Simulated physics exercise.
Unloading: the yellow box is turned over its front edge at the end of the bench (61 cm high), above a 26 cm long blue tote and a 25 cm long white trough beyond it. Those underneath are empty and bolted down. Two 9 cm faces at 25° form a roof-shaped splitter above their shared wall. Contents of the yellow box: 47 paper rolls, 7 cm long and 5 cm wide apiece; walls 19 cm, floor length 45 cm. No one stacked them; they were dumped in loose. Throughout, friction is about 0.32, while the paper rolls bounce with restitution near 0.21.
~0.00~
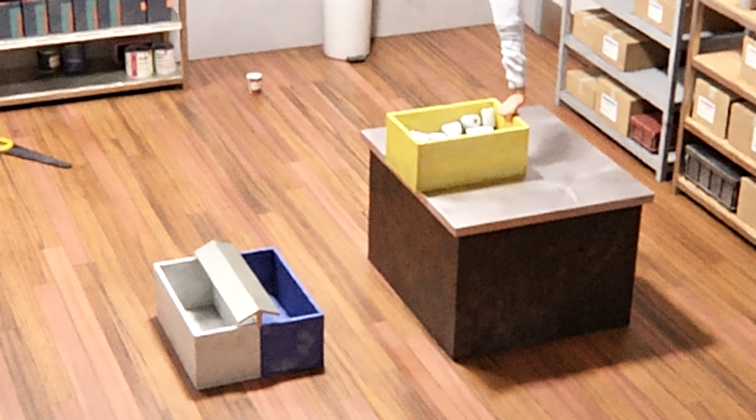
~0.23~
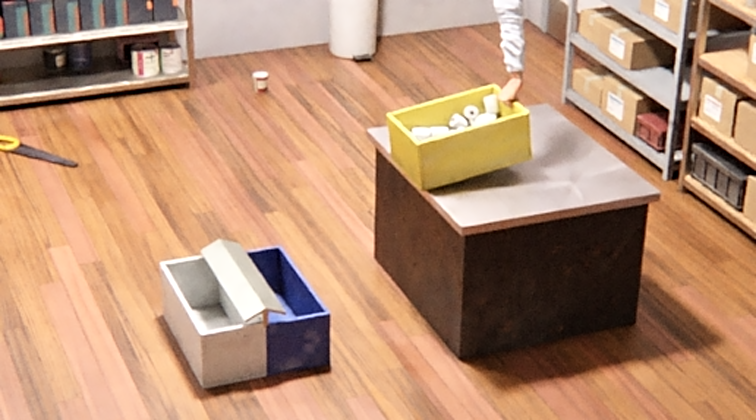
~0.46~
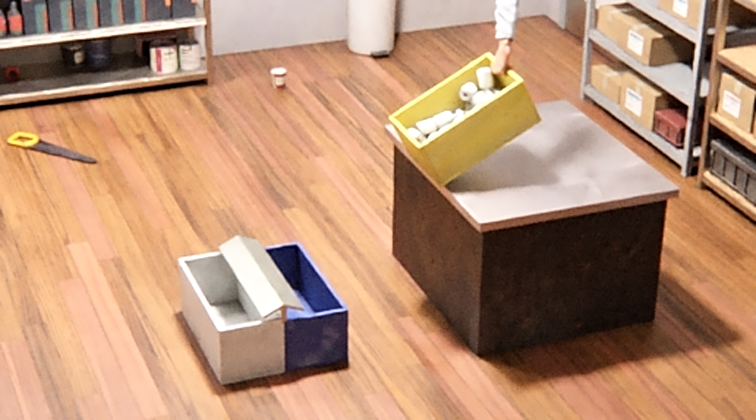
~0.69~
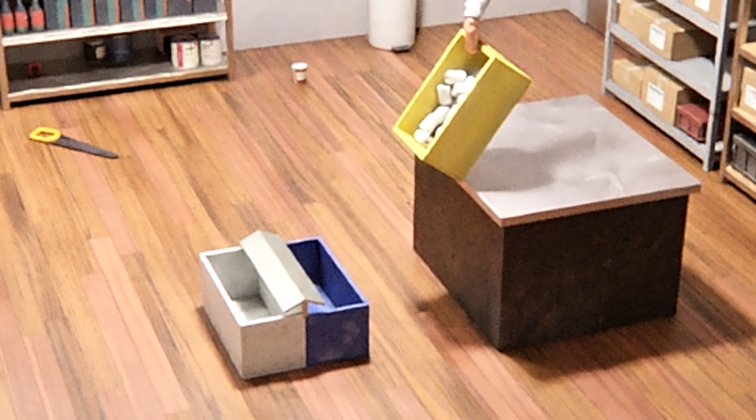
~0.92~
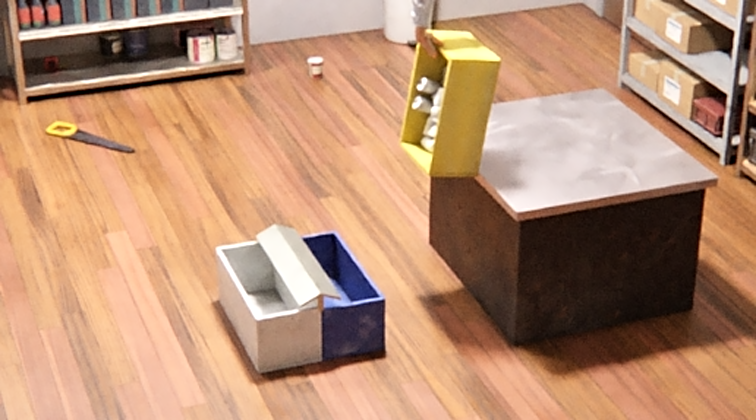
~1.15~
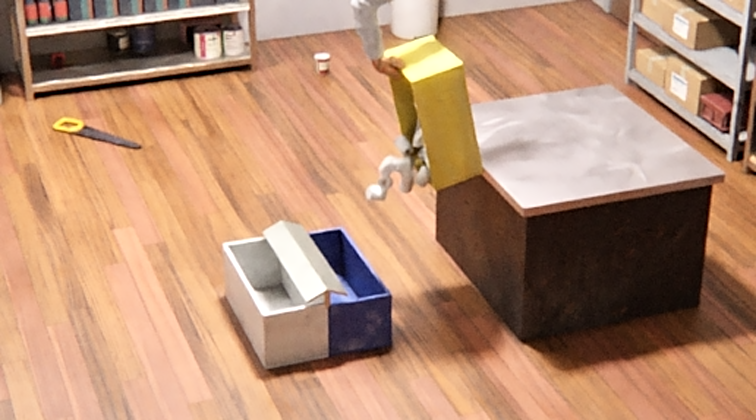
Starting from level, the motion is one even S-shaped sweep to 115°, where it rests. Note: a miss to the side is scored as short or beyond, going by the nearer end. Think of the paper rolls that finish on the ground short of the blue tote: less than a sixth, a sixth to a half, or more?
I'd reckon the ground short of the blue tote takes above half of the load.
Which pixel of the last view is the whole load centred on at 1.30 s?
Near pixel (417, 162).
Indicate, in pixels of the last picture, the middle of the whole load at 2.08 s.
Around (378, 297).
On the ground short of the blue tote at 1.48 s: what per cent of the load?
10 %.
After 1.30 s, tilt 112°; 29 still in the yellow box, 1 in the blue tote and 17 in the air.
After 1.48 s, tilt 115°; 9 still in the yellow box, 9 in the blue tote, 4 on the ground short of the blue tote and 25 in the air.
After 1.75 s, tilt 115°; 2 still in the yellow box, 17 in the blue tote, 19 on the ground short of the blue tote and 9 in the air.
Outcome (at 2.08 s), 19 in the blue tote and 28 on the ground short of the blue tote. Asked share, 28 of 47, 60 per cent.
